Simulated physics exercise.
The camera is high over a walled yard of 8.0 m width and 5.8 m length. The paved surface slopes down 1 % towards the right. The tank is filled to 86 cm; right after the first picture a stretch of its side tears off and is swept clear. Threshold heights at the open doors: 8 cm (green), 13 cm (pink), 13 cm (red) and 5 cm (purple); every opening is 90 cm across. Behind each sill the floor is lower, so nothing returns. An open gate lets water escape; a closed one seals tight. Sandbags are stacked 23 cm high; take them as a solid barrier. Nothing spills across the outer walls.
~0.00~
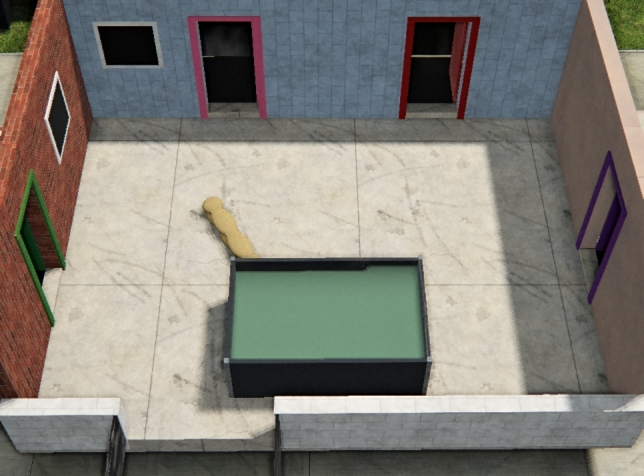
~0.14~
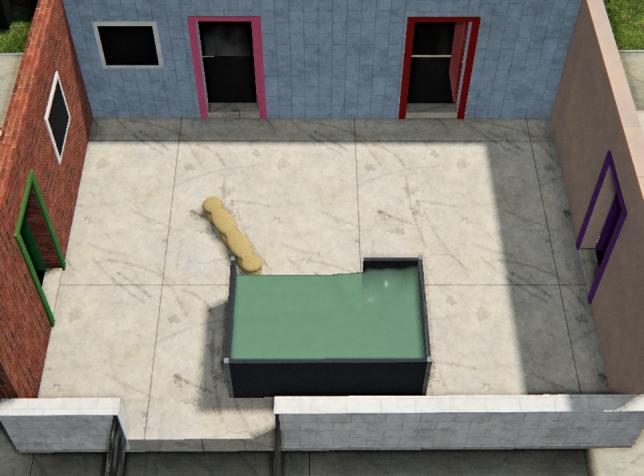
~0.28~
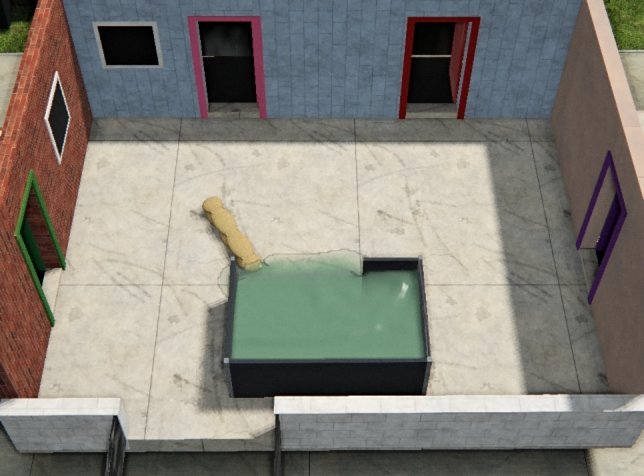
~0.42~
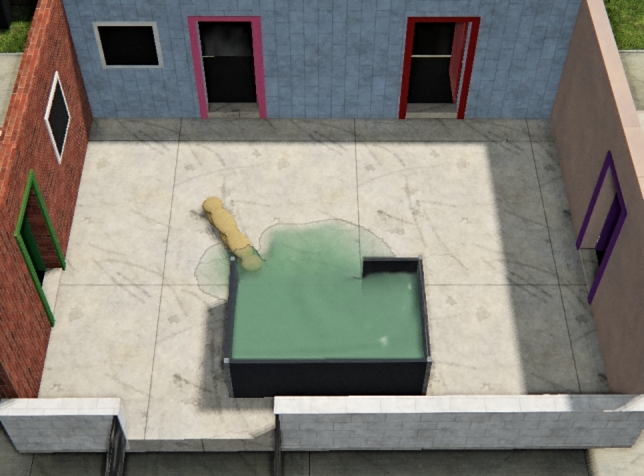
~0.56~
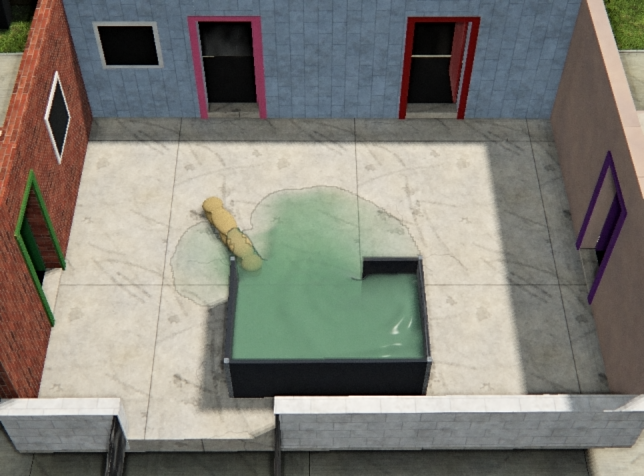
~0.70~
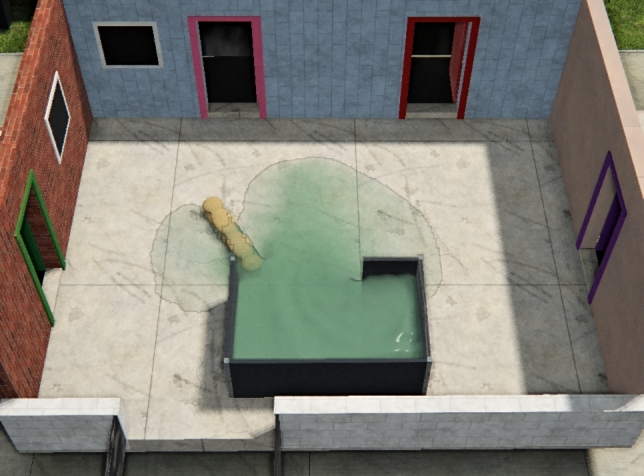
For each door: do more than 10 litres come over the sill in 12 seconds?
Door by door: At the green door it keeps below the limit; at the pink door it exceeds the limit; at the red door it passes the limit; at the purple door it goes over the limit.
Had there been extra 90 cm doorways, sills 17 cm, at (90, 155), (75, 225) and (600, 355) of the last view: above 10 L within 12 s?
In turn: Above, under, below.
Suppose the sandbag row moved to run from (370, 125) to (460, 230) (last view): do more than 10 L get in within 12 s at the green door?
Against that limit: Green under.
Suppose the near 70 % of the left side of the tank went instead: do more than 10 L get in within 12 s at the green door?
Against that limit: Green over.
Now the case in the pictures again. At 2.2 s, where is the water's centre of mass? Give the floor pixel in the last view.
Near (302, 238).
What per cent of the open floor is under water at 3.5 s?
Near 60 per cent is wet.
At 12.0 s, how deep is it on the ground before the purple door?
About 9.5 cm.
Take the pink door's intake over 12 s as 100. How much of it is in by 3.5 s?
Some 90 per cent by then.
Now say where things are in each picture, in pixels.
The first frame shows still water, 86 cm deep, in the tank at (327, 311).
In the second frame, the front is at a hidden place, 1.0 m from the gap on the tank's far side; 0.4 m2 of floor is under water; 86 cm left at the back of the tank.
In the third frame, water pours out on the tank's far side and has run 1.2 m, to (226, 275); typically 16 cm deep outside, 82 cm at the tank's back.
In the fourth frame, the front is at (212, 253), 1.6 m from the gap on the tank's far side; 3.0 m2 of floor is under water; 74 cm left at the back of the tank.
In the fifth frame, water pours out on the tank's far side and has run 2.2 m, to (338, 192); typically 8 cm deep outside, 75 cm at the tank's back.
In the sixth frame, water pours out on the tank's far side and has run 2.8 m, to (327, 162); typically 6 cm deep outside, 68 cm at the tank's back.
After 1.4 s water covers 40 % of the floor and is deepest (46 cm) near (265, 282); green door not reached, pink door 18 cm at the sill, 1 L in, red door 6 cm at the sill, 0 L in, purple door not reached.
After 2.2 s water covers 50 % of the floor and is deepest (35 cm) near (312, 121); green door 6 cm at the sill, 0 L in, pink door 32 cm at the sill, 58 L in, red door 22 cm at the sill, 11 L in, purple door not reached.
After 3.5 s water covers 60 % of the floor and is deepest (30 cm) near (539, 121); green door 6 cm at the sill, 2 L in, pink door 19 cm at the sill, 132 L in, red door 14 cm at the sill, 32 L in, purple door 3 cm at the sill, 0 L in.
After 7.0 s water covers 95 % of the floor and is deepest (16 cm) near (595, 386); green door 5 cm at the sill, 3 L in, pink door 7 cm at the sill, 143 L in, red door 12 cm at the sill, 34 L in, purple door 7 cm at the sill, 4 L in.
After 12.0 s water covers 95 % of the floor and is deepest (14 cm) near (616, 421); green door 4 cm at the sill, 3 L in, pink door 4 cm at the sill, 143 L in, red door 8 cm at the sill, 35 L in, purple door 9 cm at the sill, 25 L in.
